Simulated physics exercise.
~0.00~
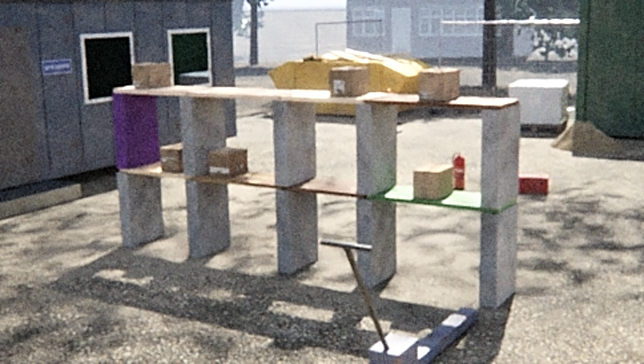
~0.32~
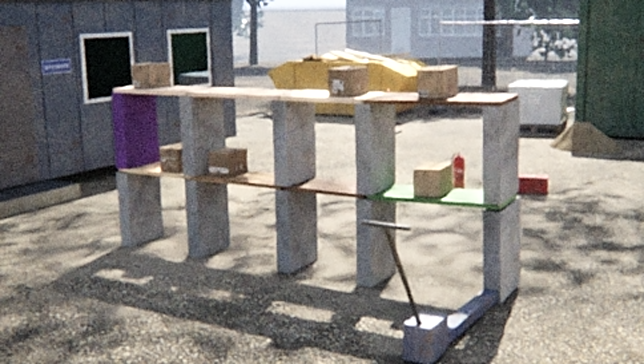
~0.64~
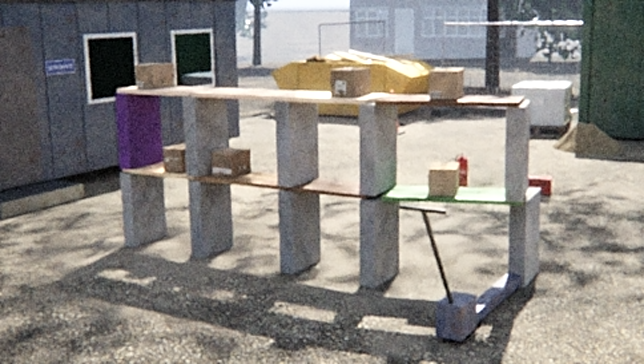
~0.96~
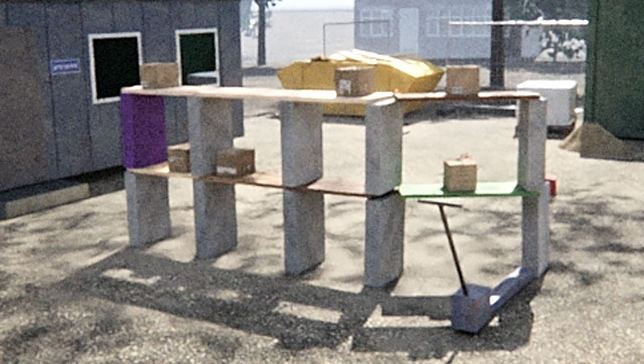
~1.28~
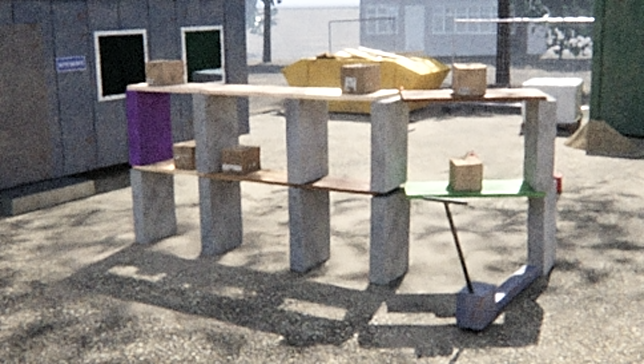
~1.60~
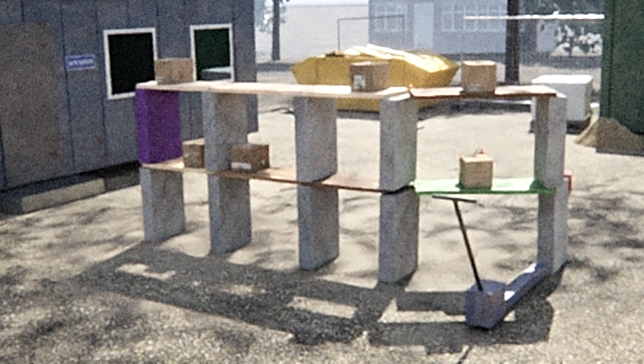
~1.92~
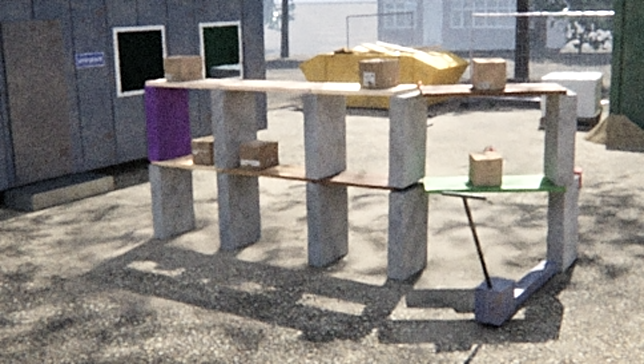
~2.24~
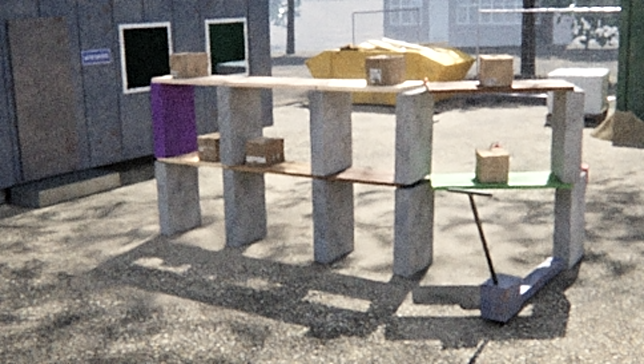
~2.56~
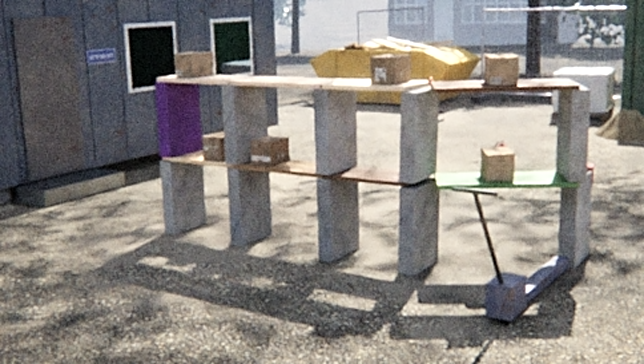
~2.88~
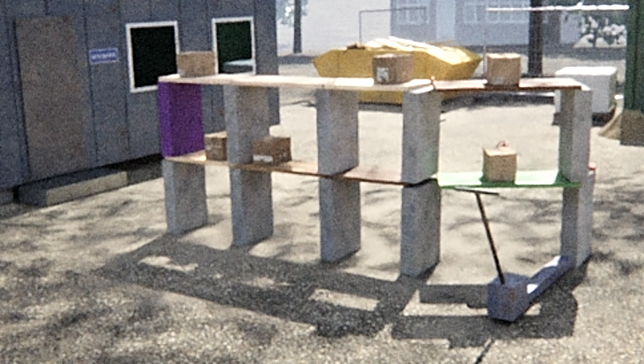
Building site with a two-tier stack of boards on grey blocks, a low jack nudging one end upright slightly, everything staying standing.
